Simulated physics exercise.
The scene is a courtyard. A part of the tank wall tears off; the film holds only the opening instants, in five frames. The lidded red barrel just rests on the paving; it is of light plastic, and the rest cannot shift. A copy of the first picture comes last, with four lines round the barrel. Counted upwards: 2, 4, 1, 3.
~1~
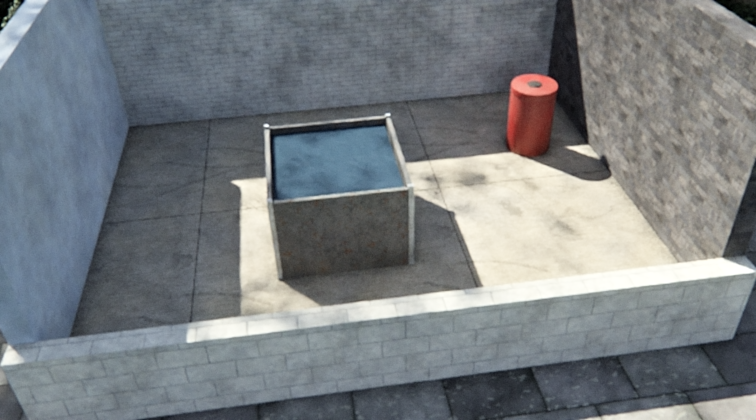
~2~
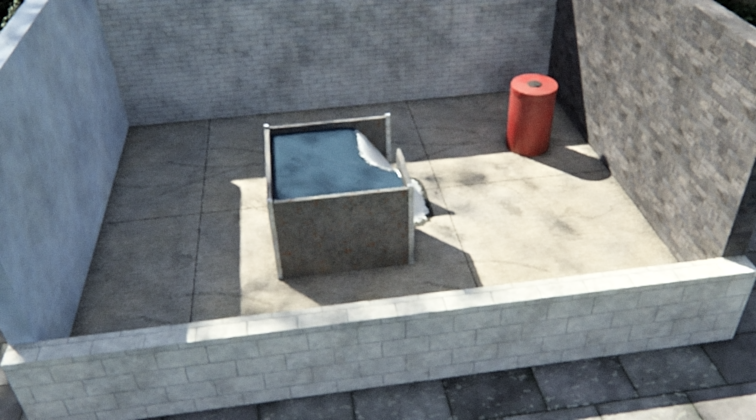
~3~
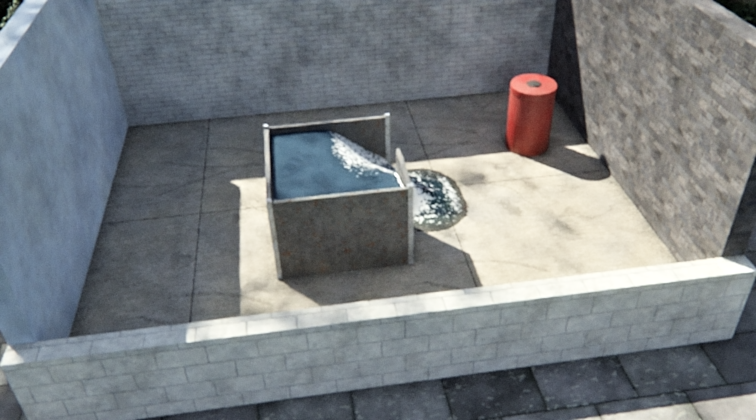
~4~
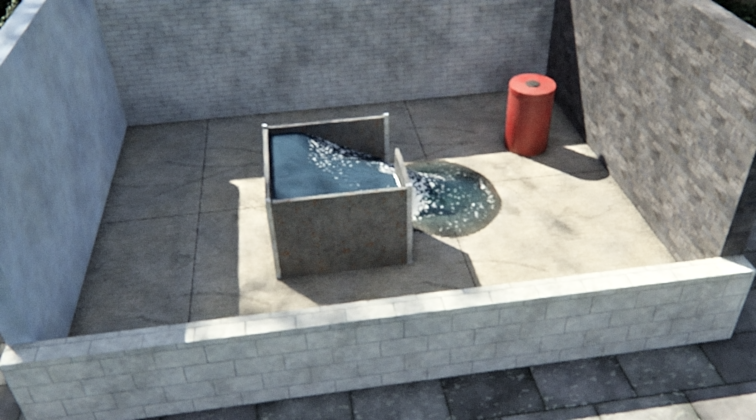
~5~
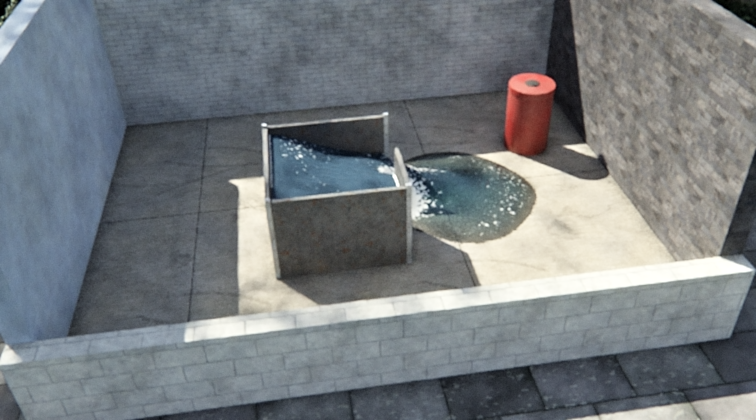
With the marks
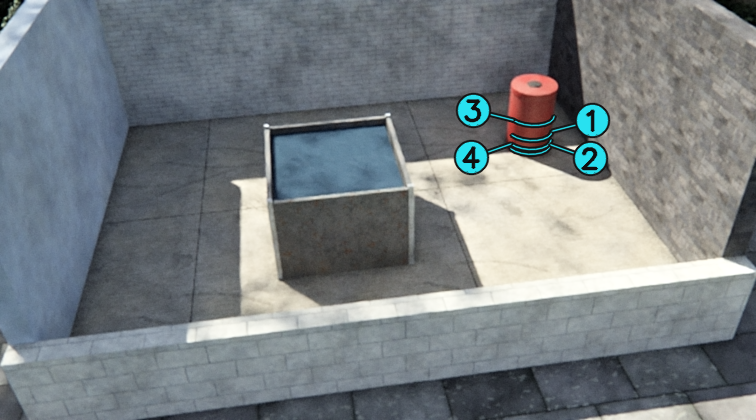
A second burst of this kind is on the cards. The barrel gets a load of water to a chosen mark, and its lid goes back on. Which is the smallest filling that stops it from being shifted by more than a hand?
Choose 3.
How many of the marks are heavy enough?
One of the four.
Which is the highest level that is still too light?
Here it is level 1.
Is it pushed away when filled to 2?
Yes, that goes wrong.
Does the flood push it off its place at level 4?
Yes.
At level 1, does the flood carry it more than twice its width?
No.
On the marked copy, 1 at (536, 140); 2 at (535, 154); 3 at (538, 125); 4 at (535, 149); from the bottom up 2, 4, 1, 3.
With 1, it is pushed about its own width away.
With 2, it is pushed about 6 times its own width away.
With 3, it does not move.
With 4, it is pushed about 4 times its own width away.
